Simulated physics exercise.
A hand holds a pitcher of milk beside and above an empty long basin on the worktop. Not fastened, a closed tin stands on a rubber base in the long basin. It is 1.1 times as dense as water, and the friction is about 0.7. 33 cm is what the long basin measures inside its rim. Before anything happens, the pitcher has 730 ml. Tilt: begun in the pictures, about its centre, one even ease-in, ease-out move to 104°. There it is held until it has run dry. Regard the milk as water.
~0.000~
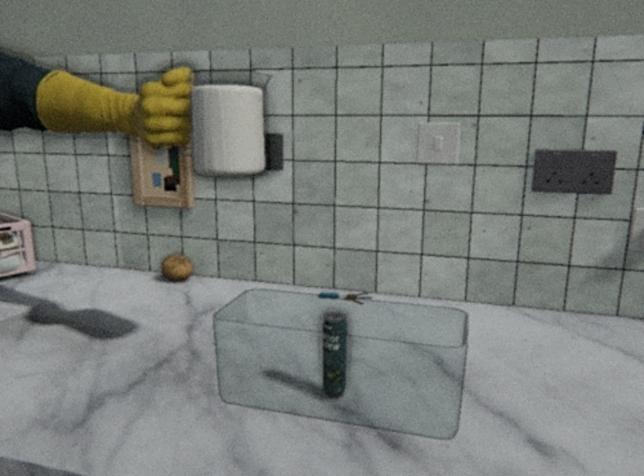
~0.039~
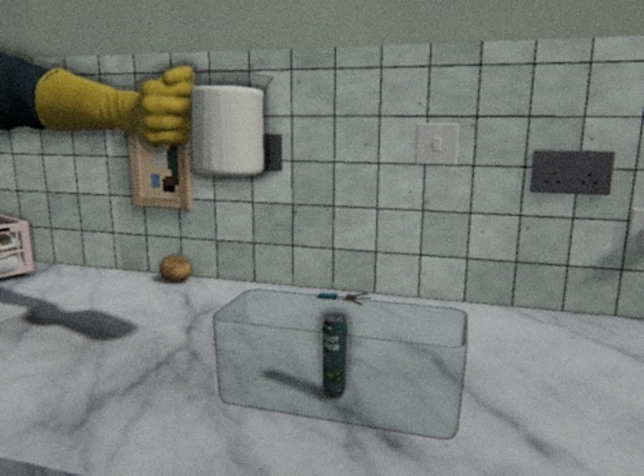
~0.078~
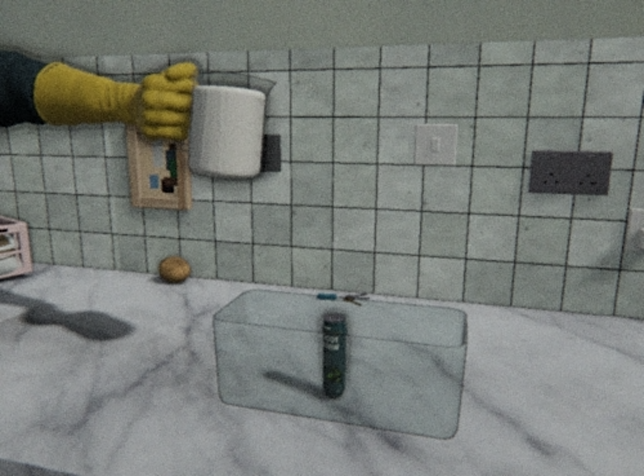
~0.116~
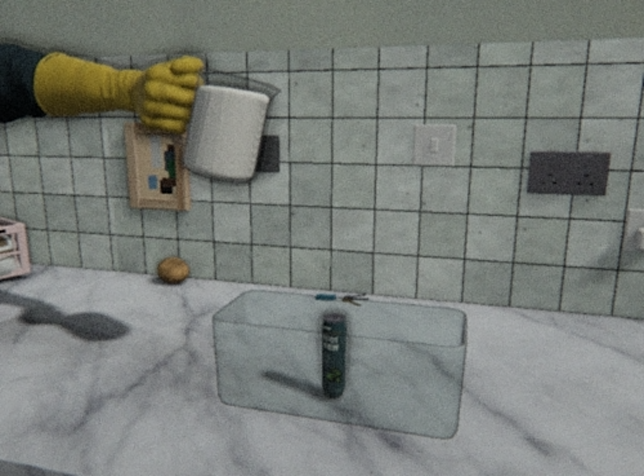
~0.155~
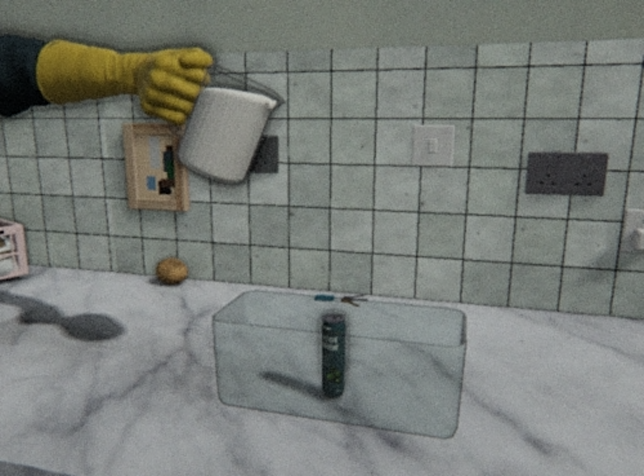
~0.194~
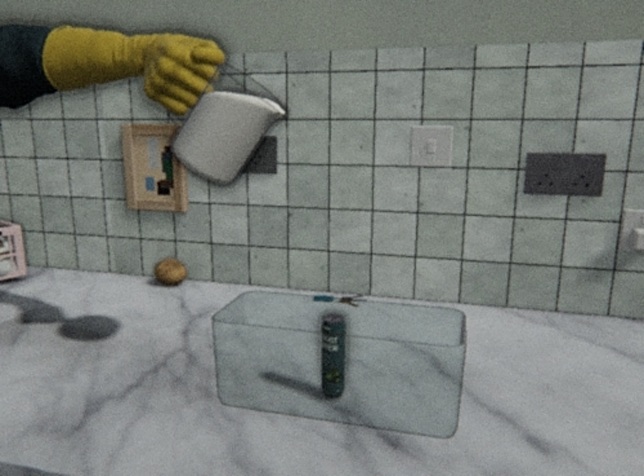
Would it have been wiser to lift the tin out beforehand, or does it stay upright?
You'll see it resist.
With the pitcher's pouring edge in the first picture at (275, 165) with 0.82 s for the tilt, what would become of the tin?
Result: Tin tipped over.
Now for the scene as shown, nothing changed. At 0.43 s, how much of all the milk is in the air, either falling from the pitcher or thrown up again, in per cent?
Close to 36 per cent, I'd say.
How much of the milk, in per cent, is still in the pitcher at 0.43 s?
Fraction remaining: Approx. 62 per cent.
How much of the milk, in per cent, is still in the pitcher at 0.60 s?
About 22 % is still there.
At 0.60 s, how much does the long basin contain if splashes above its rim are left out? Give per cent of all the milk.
The fraction sits near 42 in a hundred.
By 0.43 s the tilt is 101° and 61 per cent is still to pour; the tin stands where it began.
By 0.60 s the tilt is 104° and 23 per cent is still to pour; the tin stands where it began.
By 0.78 s the tilt is 104° and 7 per cent is still to pour; the tin stands where it began.
By 0.98 s the tilt is 104° and 1 per cent is still to pour; the tin stands where it began.
At rest the tin stands where it began.
